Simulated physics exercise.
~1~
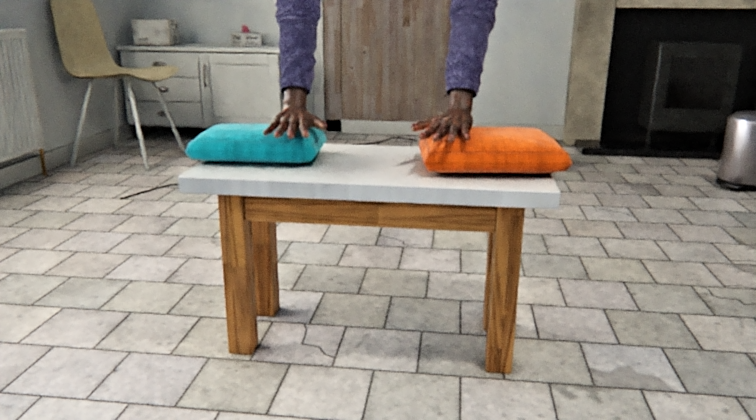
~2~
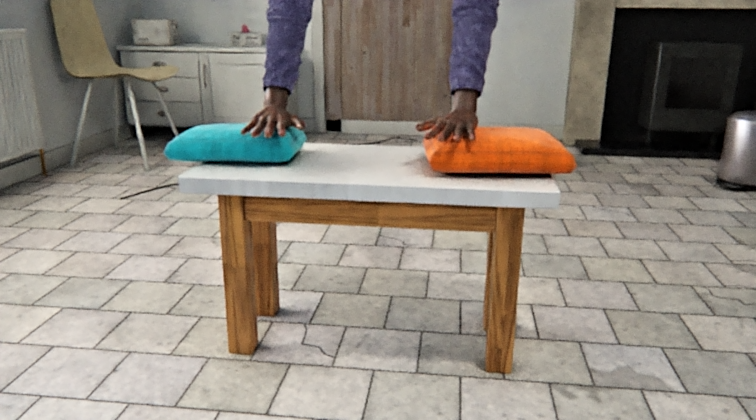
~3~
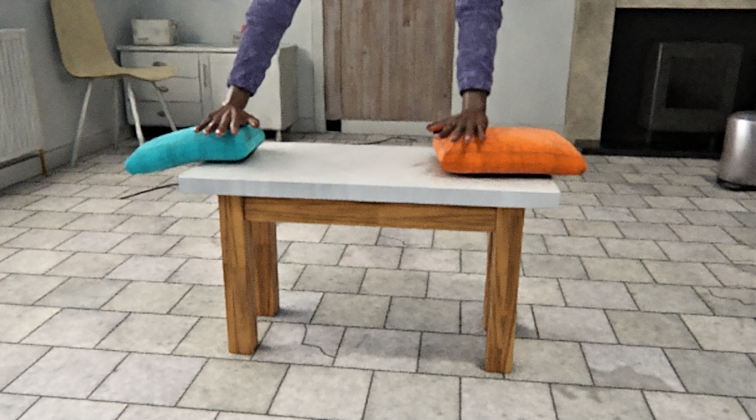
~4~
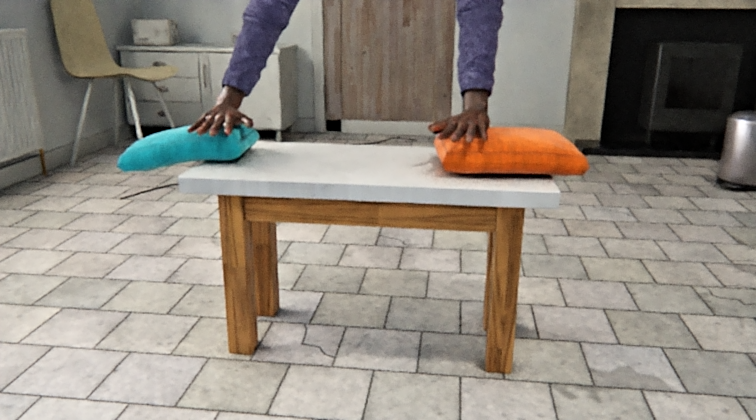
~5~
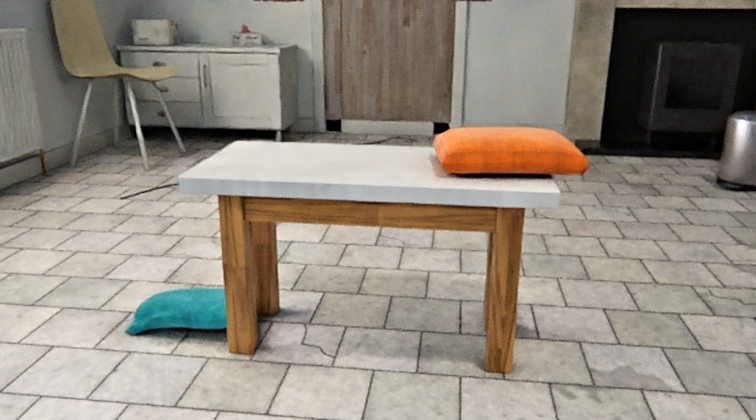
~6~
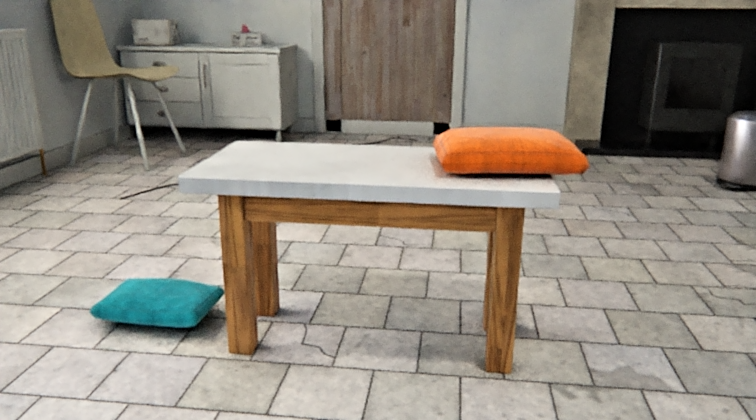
In a tiled room, hands sliding turquoise and orange cushions apart on a low table, the turquoise one falling to the floor.
